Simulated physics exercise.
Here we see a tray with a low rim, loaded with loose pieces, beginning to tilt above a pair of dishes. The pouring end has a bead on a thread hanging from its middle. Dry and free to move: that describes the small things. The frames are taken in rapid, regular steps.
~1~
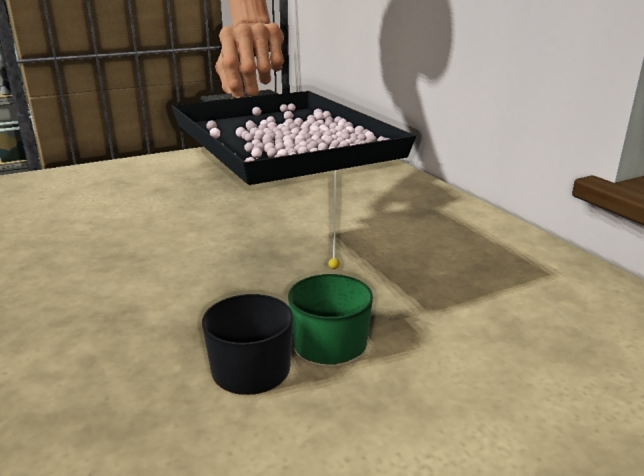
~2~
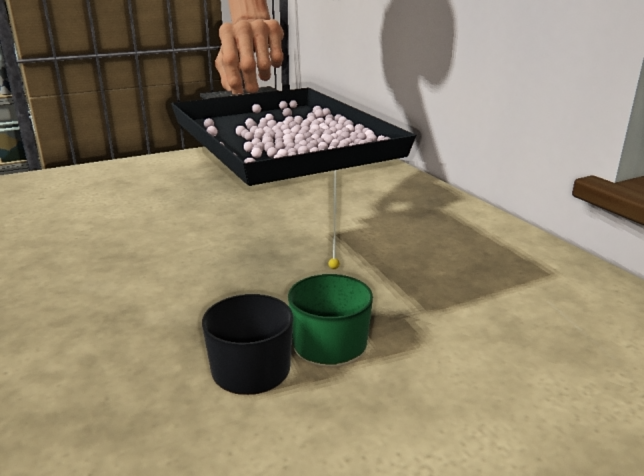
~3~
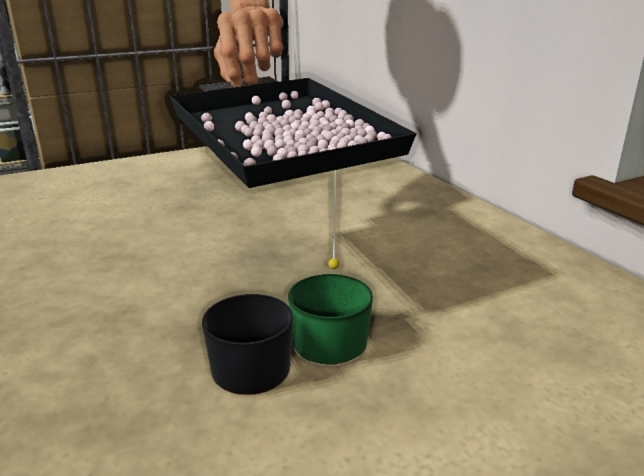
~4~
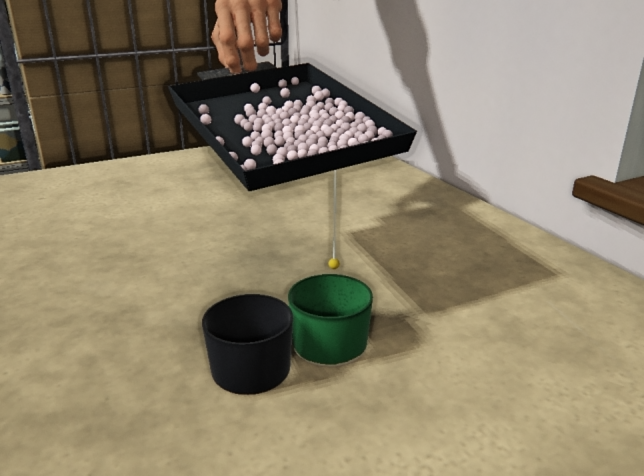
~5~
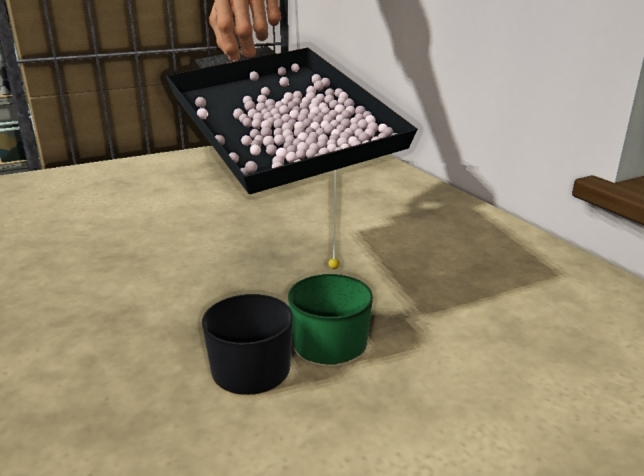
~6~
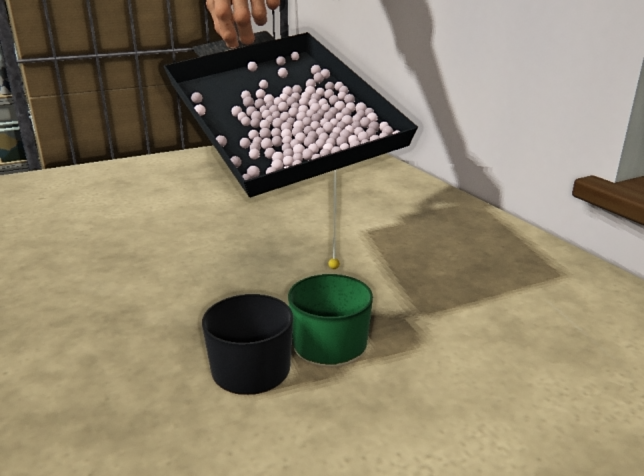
A hand held a black tray of small pale pink balls above a black dish and a green one, then raised its far side steadily, tilting it toward the front with the left corner lowest.
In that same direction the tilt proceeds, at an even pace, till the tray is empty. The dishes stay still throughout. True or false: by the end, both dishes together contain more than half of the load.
True.
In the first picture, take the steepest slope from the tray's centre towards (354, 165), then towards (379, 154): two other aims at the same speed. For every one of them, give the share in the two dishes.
10 and 0 per cent, in that order.
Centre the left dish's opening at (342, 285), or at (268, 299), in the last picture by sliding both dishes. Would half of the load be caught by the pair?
Together the dishes get less than a half first, then beyond half.
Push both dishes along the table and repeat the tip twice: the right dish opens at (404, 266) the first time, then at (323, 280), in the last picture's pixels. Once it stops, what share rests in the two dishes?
In order, 0 % and 60 %.
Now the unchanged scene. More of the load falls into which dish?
The fuller one is the left side.
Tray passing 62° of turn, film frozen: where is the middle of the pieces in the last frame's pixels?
In the last view the centre sits at roughly (285, 164).
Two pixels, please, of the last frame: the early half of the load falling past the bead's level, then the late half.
(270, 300), then (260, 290).
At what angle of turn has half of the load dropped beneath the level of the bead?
Close to 85 degrees, I reckon.
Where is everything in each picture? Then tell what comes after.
Corners of the pouring end at (247, 160) and (409, 135), level; middle of the load at (315, 140), sugar pearls; left dish at (266, 363); right dish at (351, 337); bead on its thread at (334, 264), in the first frame.
Corners of the pouring end at (247, 161) and (409, 134), level; middle of the load at (315, 139), in the second frame.
Corners of the pouring end at (247, 164) and (410, 133), tipped barely, lowest at the left corner; middle of the load at (315, 136), in the third frame.
Corners of the pouring end at (247, 168) and (410, 130), tipped a little, lowest at the left corner; middle of the load at (315, 131), in the fourth frame.
Corners of the pouring end at (248, 173) and (410, 128), tipped a little, lowest at the left corner; middle of the load at (315, 127), in the fifth frame.
Corners of the pouring end at (248, 177) and (411, 126), tipped clearly, lowest at the left corner; middle of the load at (315, 126), most on the move; left dish at (266, 363); right dish at (351, 337), in the sixth frame.
Soon, tray tipped steeply; most on the tray; a small part in the left dish; a small part in the air.
A while on, tray tipped past a quarter turn; a small part on the tray; about two thirds in the left dish; a small part in the right dish; a small part outside both; a small part in the air.
Towards the end, tray tipped past a quarter turn; most in the left dish; a small part in the right dish; a small part outside both.
Finally, tray tipped past a quarter turn; most in the left dish; a small part in the right dish; a small part outside both.
